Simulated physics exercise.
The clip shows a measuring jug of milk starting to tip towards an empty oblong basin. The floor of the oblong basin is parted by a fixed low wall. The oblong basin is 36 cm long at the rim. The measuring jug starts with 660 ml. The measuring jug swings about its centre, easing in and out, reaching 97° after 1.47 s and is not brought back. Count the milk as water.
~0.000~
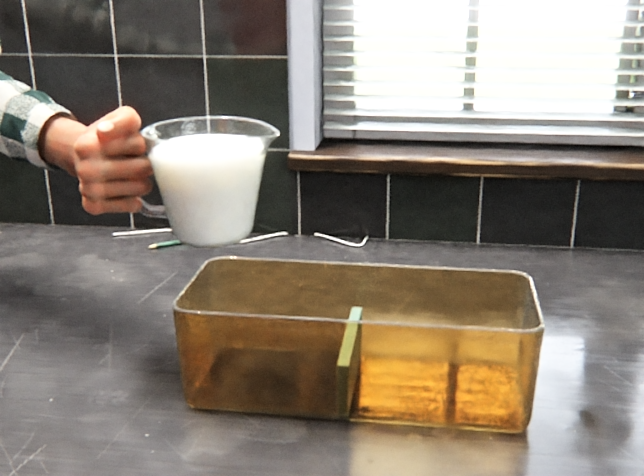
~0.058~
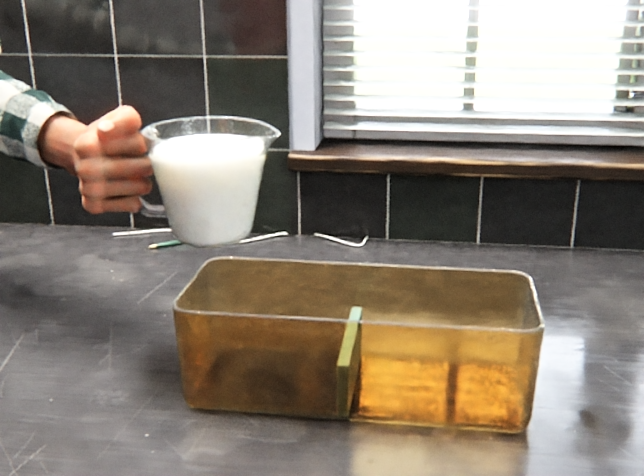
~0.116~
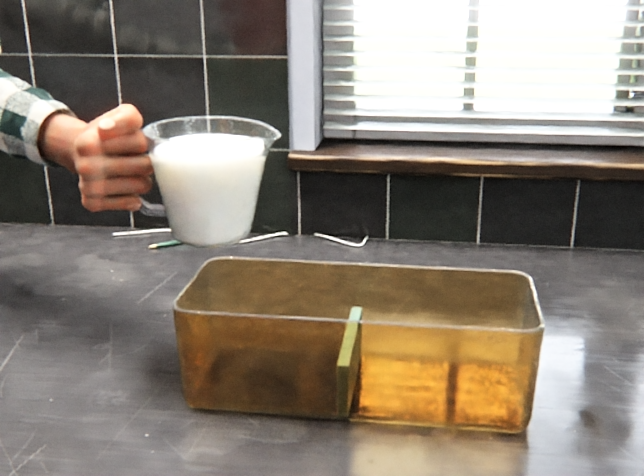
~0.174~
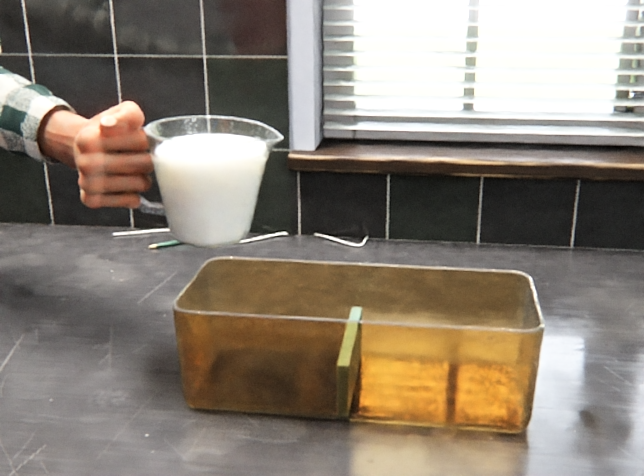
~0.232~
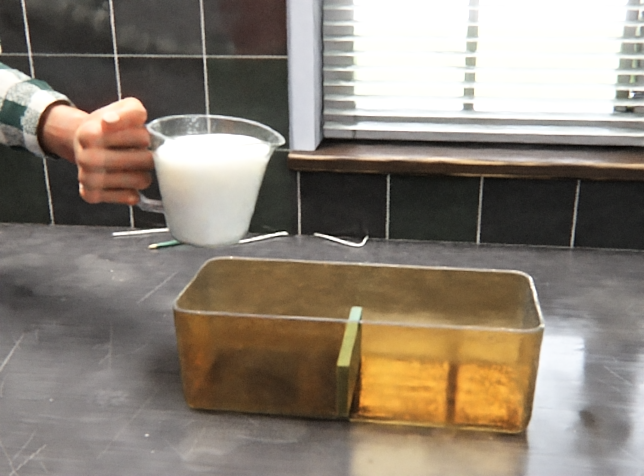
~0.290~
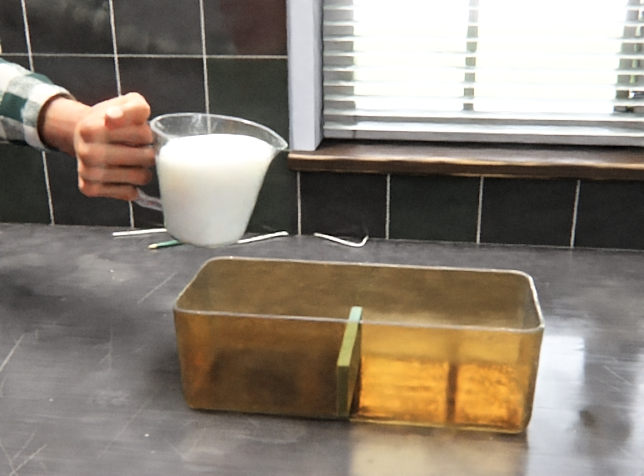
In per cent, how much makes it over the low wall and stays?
Roughly 34 per cent is past the wall.
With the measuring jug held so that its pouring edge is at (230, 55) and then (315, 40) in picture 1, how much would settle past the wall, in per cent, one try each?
First 0, then 95 per cent.
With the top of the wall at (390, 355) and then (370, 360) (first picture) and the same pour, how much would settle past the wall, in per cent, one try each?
First 5, then 10 per cent.
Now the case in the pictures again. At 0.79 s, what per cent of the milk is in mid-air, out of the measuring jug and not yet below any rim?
Near 16 in a hundred.
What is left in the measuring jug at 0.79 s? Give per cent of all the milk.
Near 76 in a hundred.
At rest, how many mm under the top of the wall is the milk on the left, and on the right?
Some 40 mm on the left and 50 mm on the right.
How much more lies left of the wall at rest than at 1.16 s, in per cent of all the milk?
About 34 per cent.
After 0.79 s the tilt is 55° and 76 per cent is still to pour, 3 is left of the wall and 5 right of it.
After 1.16 s the tilt is 87° and 23 per cent is still to pour, 32 is left of the wall and 33 right of it.
After 1.55 s the tilt is 97° and 1 per cent is still to pour, 65 is left of the wall and 33 right of it.
After 1.97 s the tilt is 97° and 0 per cent is still to pour, 66 is left of the wall and 34 right of it.
In the end 66 per cent lies left of the wall, 34 right of it and 1 outside.
